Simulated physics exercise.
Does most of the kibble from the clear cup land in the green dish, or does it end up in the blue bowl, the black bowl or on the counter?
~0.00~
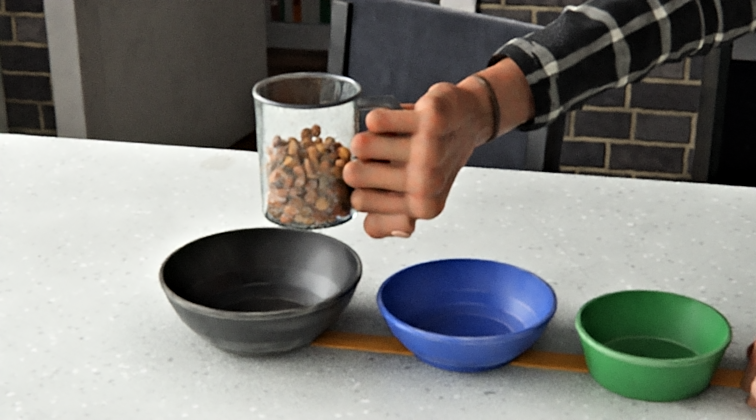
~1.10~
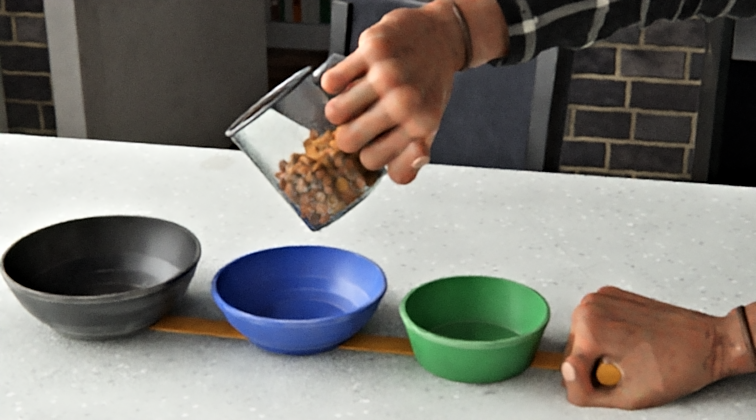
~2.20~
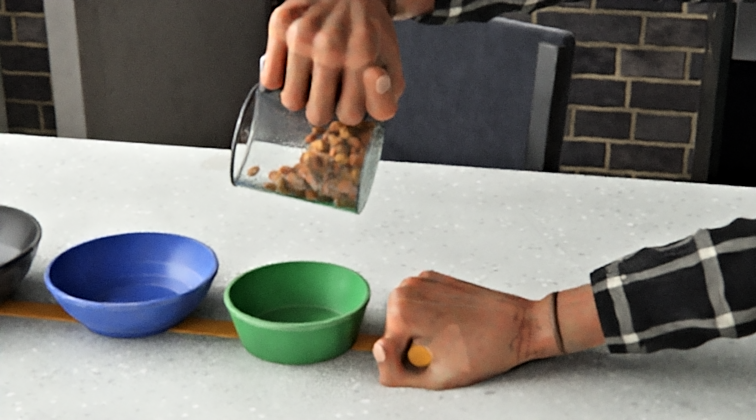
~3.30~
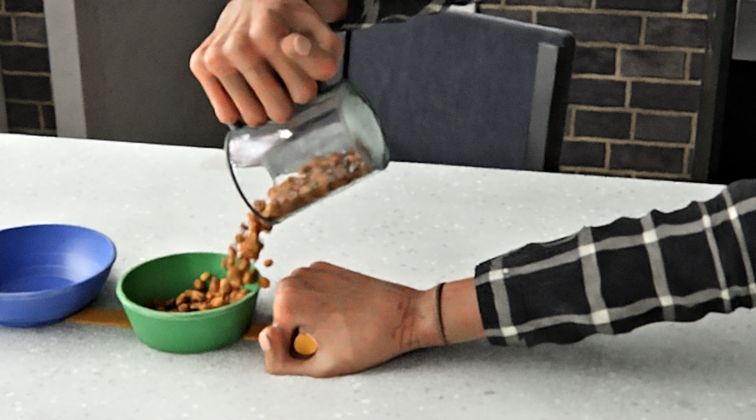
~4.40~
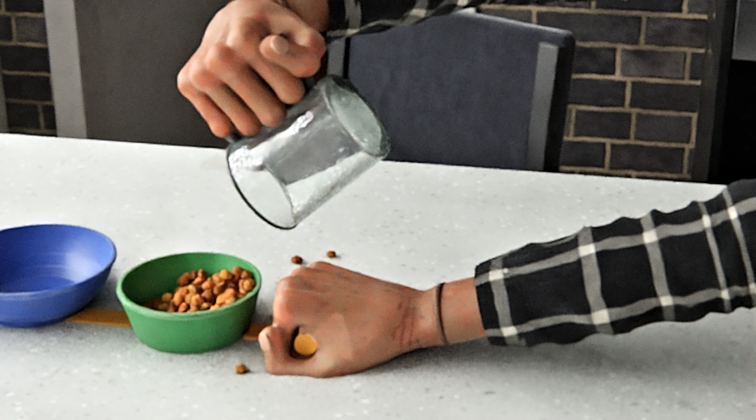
Most of it lands in the green dish. Only a few pieces end up on the counter, and the blue and black bowls get none.
On a pale speckled counter, a hand pulling three bowls rightward while another tips kibble into the green one, spilling few pieces.
